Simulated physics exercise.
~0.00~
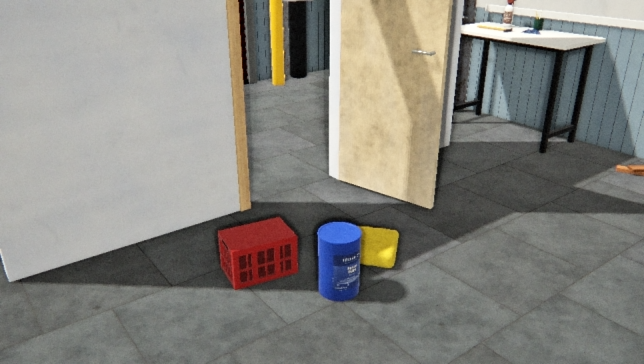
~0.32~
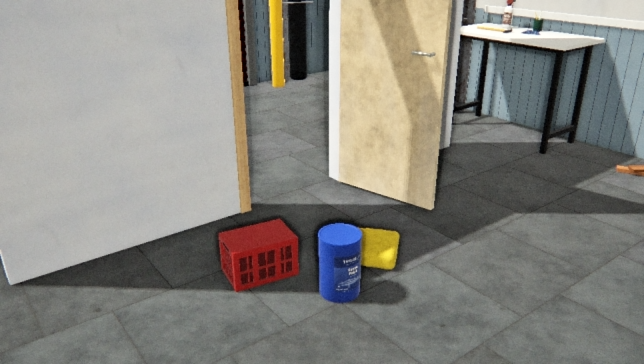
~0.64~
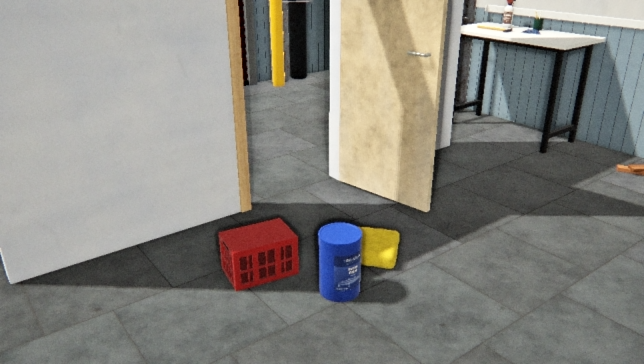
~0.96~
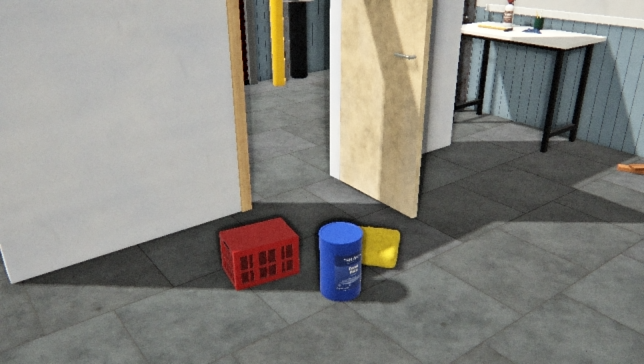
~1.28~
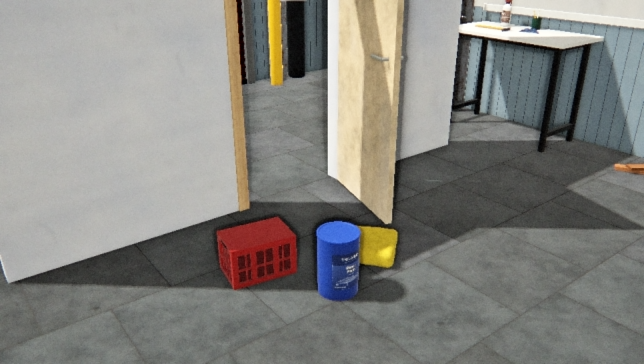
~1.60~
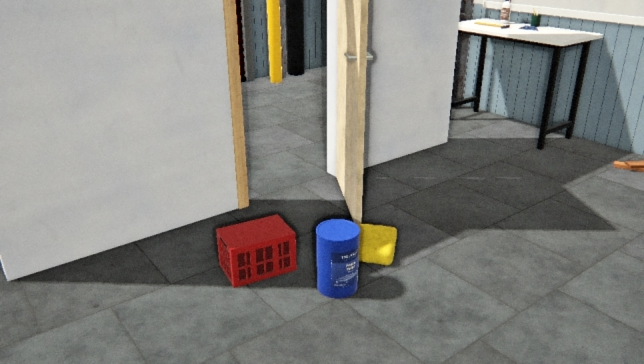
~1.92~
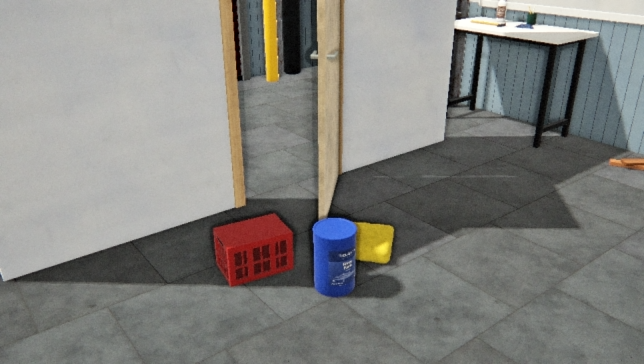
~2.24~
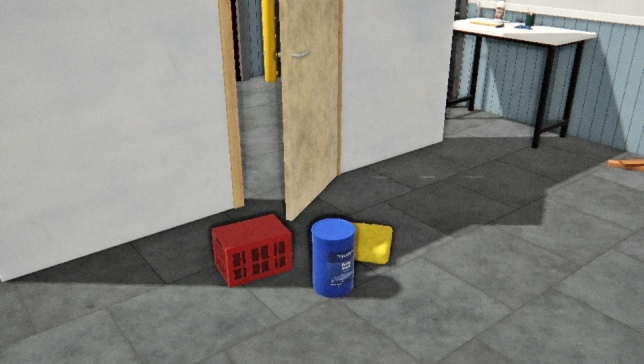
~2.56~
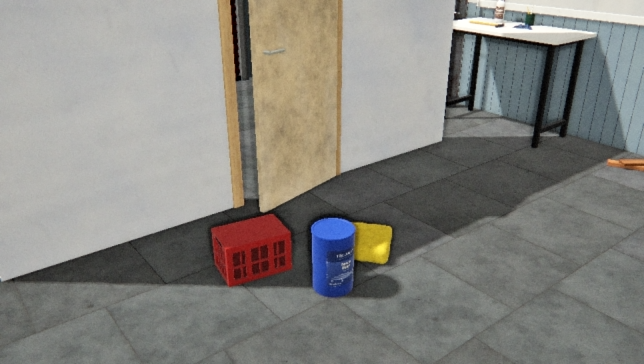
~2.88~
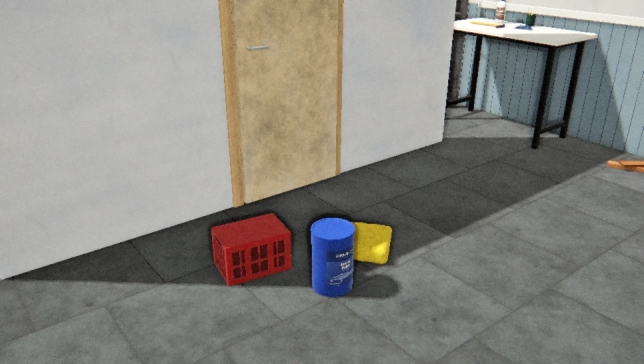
A wooden door stood wide open behind a red crate, a blue pail and a yellow cushion on the gray tiled floor, then swung leftward past them and closed fully in its frame, leaving all three where they were.
